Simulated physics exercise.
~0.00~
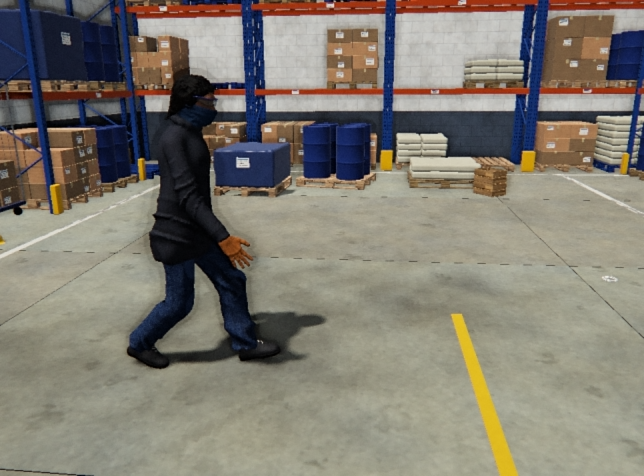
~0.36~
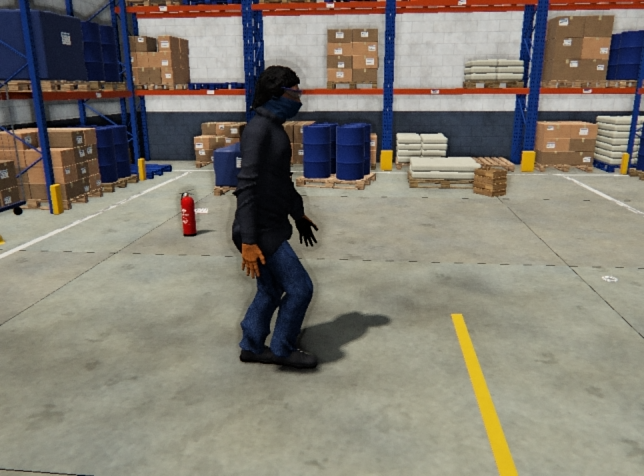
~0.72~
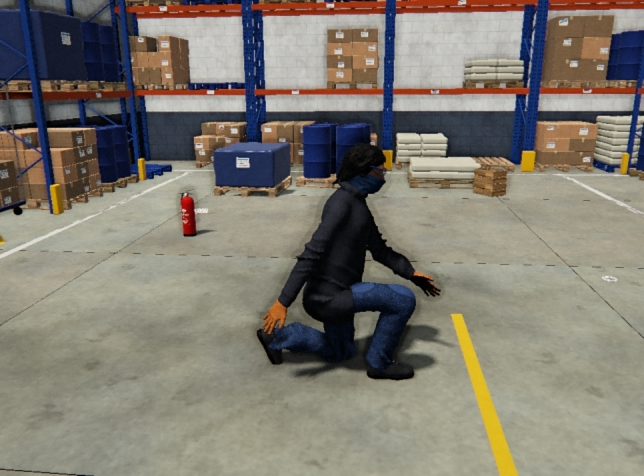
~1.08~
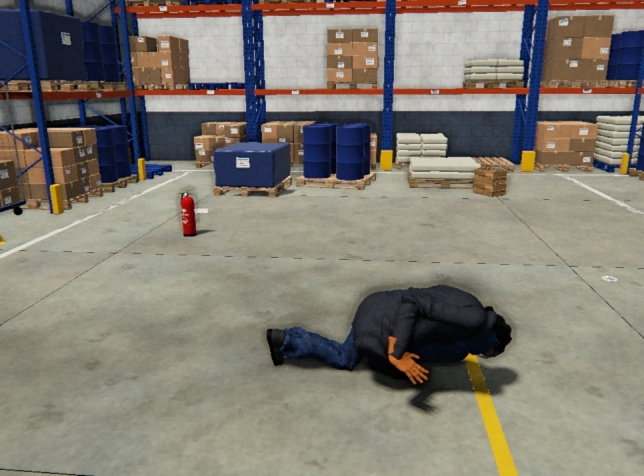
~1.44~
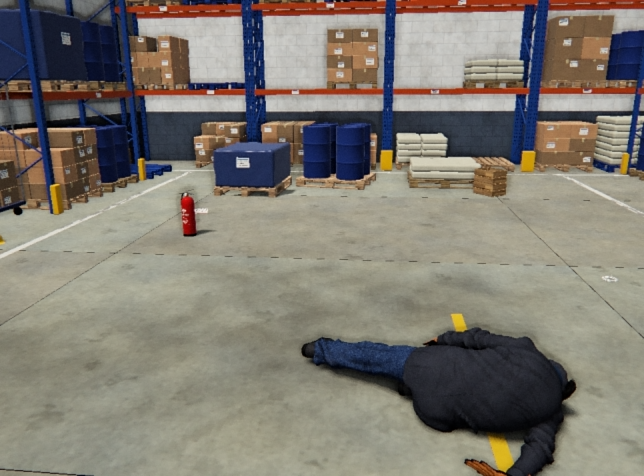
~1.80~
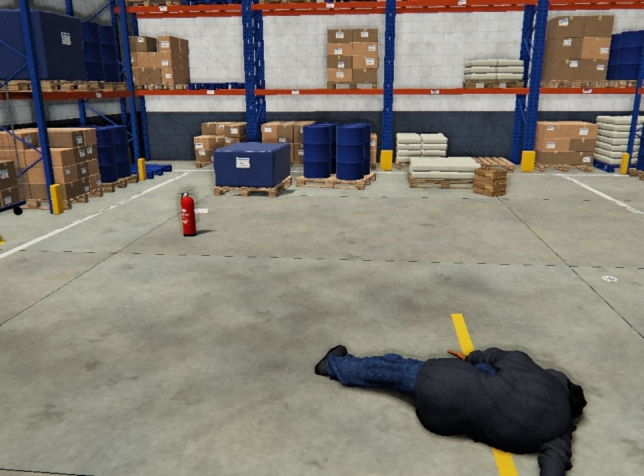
In a warehouse with stacked shelves and a red fire extinguisher on the floor, a dark-clothed person with a covered face walks right, sinks to one knee, pitches forward, and ends lying still with head and chest across the yellow strip, hips short of it.
